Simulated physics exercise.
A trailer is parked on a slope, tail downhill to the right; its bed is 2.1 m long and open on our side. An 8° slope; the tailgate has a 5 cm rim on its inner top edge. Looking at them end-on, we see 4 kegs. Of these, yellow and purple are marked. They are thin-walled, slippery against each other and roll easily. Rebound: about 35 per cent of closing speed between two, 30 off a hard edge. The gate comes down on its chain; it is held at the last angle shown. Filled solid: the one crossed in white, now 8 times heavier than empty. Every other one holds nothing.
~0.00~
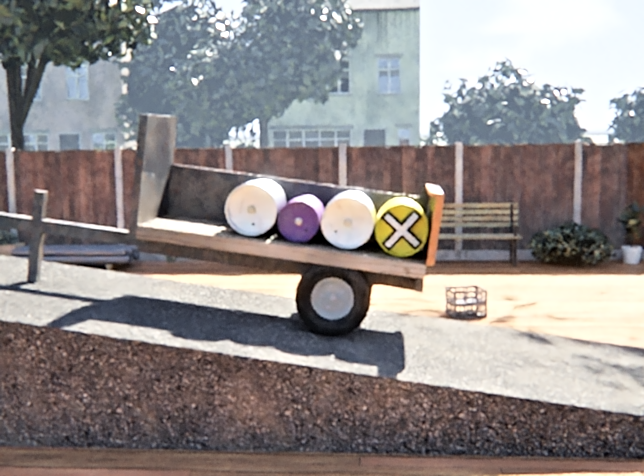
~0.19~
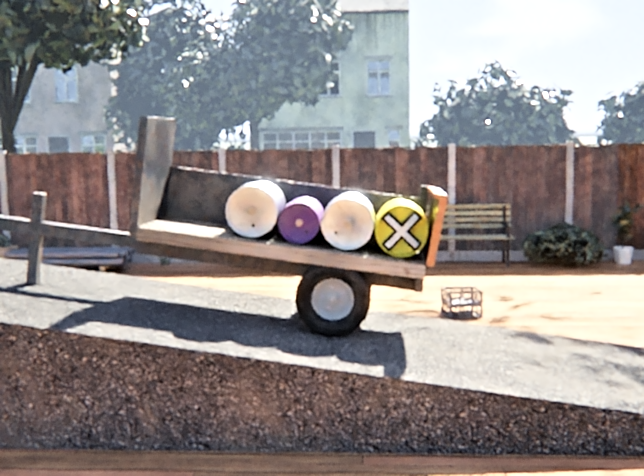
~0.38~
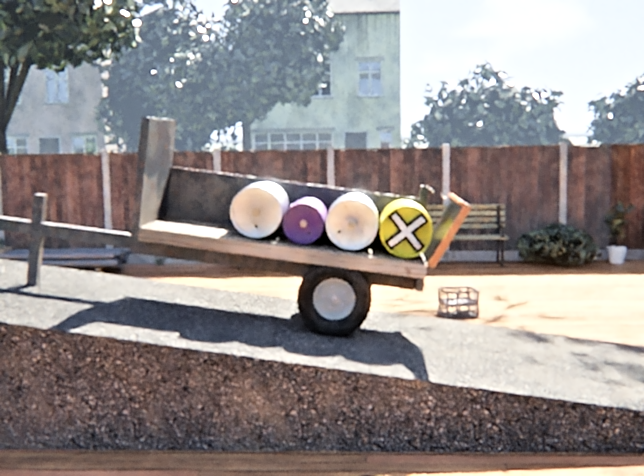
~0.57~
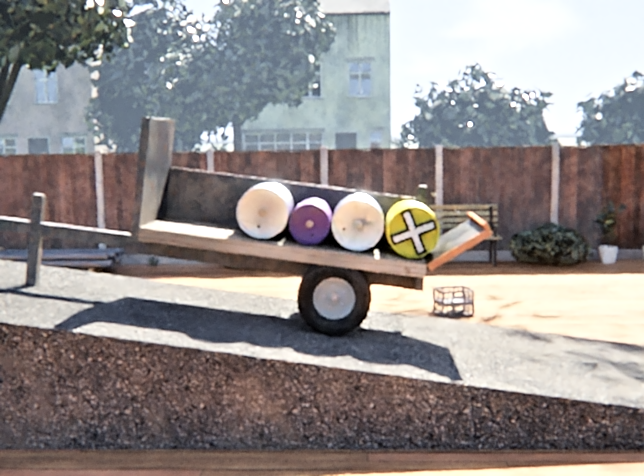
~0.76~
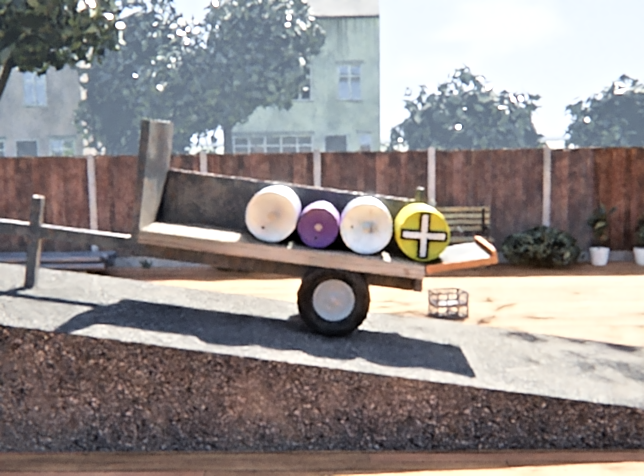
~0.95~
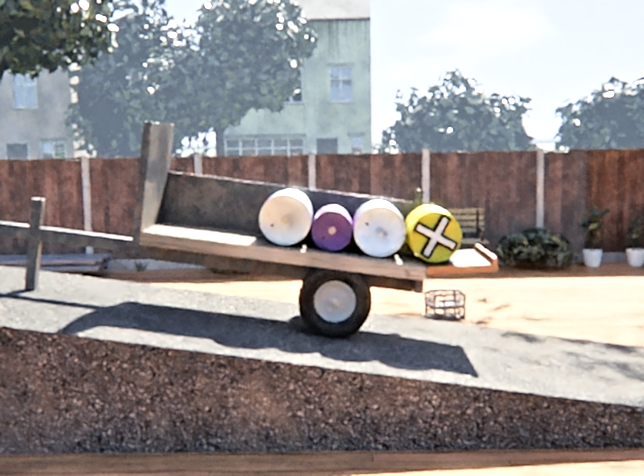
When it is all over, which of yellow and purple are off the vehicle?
The yellow one stays inside. Purple stays inside.
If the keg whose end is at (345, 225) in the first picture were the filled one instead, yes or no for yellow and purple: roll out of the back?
Answers then - yellow: Affirmative, purple: Negative.
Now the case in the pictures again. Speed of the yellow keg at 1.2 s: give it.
I'd put it near 0.4 m/s.
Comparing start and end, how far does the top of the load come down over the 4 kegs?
Roughly 5 cm.
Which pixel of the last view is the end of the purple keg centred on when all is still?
Around (369, 236).
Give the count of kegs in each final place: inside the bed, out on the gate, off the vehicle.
3, 1 and 0.
After 1.2 s, yellow is on the gate, 15 cm past the hinge, rolling right; purple is on the bed, 60 cm short of the hinge, rolling right; 0 gone off the back.
After 1.5 s, yellow is on the gate, 25 cm past the hinge, rolling right; purple is on the bed, 50 cm short of the hinge, rolling right; 0 gone off the back.
After 1.7 s, yellow is on the gate, 30 cm past the hinge, rolling right; purple is on the bed, 45 cm short of the hinge, rolling right; 0 gone off the back.
At rest (2.0 s), yellow is on the gate, 30 cm past the hinge; purple is on the bed, 45 cm short of the hinge; 0 gone off the back.
